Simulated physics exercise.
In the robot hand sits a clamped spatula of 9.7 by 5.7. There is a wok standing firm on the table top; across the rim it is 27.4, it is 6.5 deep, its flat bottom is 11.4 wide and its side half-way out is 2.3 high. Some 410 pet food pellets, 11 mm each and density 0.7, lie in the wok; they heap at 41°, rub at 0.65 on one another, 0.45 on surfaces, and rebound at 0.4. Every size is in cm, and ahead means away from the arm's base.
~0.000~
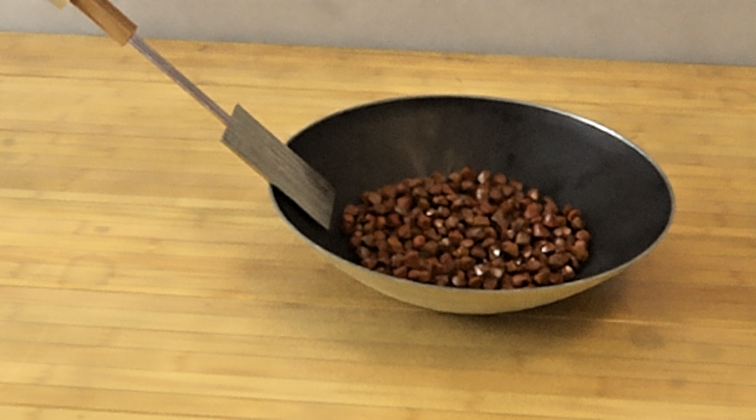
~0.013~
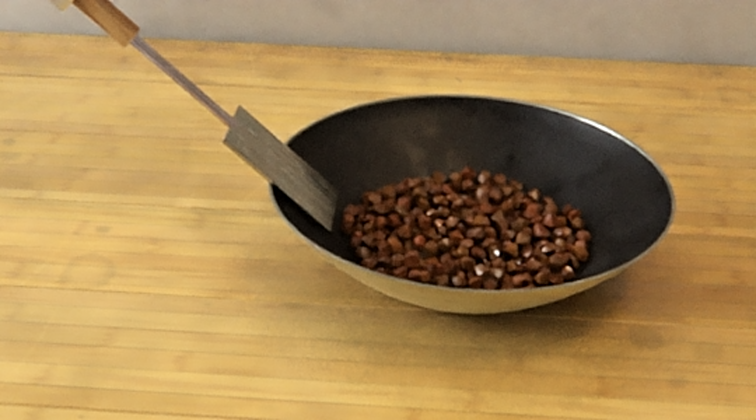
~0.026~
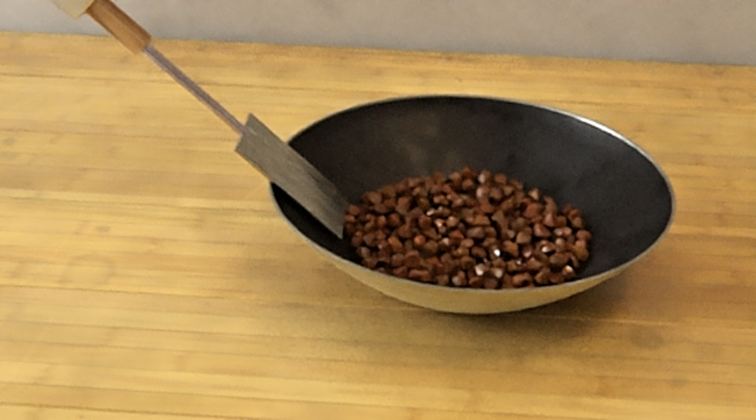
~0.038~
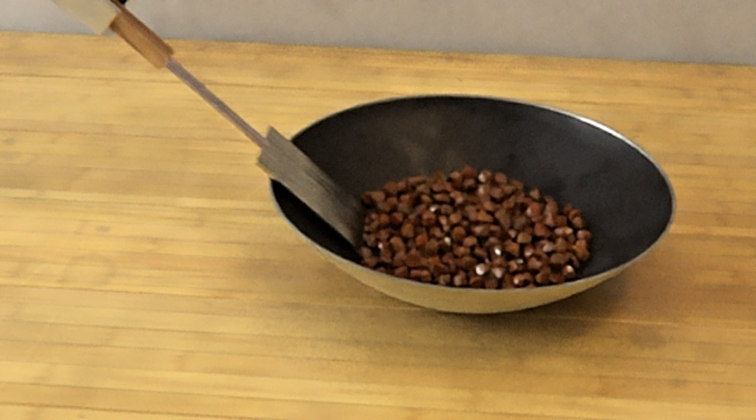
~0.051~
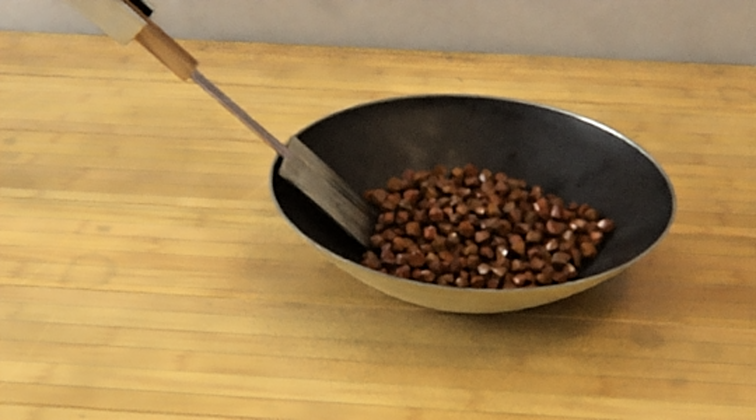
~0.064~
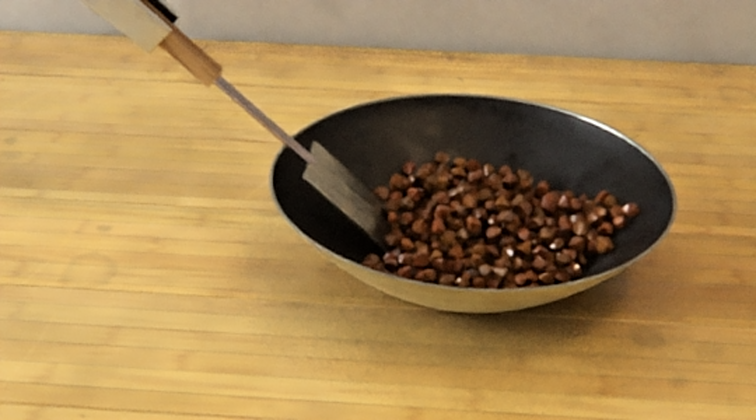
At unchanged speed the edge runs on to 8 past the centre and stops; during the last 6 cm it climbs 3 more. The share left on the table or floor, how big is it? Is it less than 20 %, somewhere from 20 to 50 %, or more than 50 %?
It is from 20 to 50 %.
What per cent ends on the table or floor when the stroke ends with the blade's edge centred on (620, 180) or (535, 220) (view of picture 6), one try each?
I'd say some 35 per cent, then some 5 per cent.
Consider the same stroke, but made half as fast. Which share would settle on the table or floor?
Then roughly 5 percent.
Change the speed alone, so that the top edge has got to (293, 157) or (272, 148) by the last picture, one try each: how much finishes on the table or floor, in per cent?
That comes to about 20 and about 10 percent, in that order.
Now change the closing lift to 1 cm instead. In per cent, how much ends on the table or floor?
Roughly 25 per cent.
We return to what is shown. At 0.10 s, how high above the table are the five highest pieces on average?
Height: Approx. 7 cm.
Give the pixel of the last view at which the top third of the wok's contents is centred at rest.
The centre sits at about (563, 210).
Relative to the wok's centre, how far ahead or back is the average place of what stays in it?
Forward offset: Roughly 3.0 cm.
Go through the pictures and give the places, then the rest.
The first picture shows the spatula top edge at (229, 121), sloping 43°; upper third of the load around (471, 224), from x 345 to 585, top at y 175; 406 in the wok.
The second picture shows the spatula top edge at (231, 123), sloping 43°; upper third of the load around (471, 224), from x 345 to 585, top at y 175.
The third picture shows the spatula top edge at (242, 131), sloping 43°; upper third of the load around (471, 224), from x 350 to 585, top at y 175.
The fourth picture shows the spatula top edge at (263, 144), sloping 43°; upper third of the load around (473, 222), from x 365 to 585, top at y 175.
The fifth picture shows the spatula top edge at (286, 154), sloping 43°; upper third of the load around (474, 218), from x 370 to 605, top at y 170.
The sixth picture shows the spatula top edge at (309, 160), sloping 43°; upper third of the load around (495, 210), from x 370 to 630, top at y 160; 406 in the wok.
After 0.10 s, sloping 43°, highest piece 8 above the table; 405 in the wok, 1 on the blade or in flight.
After 0.13 s, sloping 43°, highest piece 10 above the table; 402 in the wok, 4 on the blade or in flight.
After 0.34 s, sloping 43°, highest piece 16 above the table; 293 in the wok, 38 on the table or floor, 75 on the blade or in flight.
After 1.39 s, sloping 43°, highest piece 7 above the table; 293 in the wok, 113 on the table or floor.
In the end, 293 in the wok, 113 on the table or floor. That is 28 % on the table or floor.
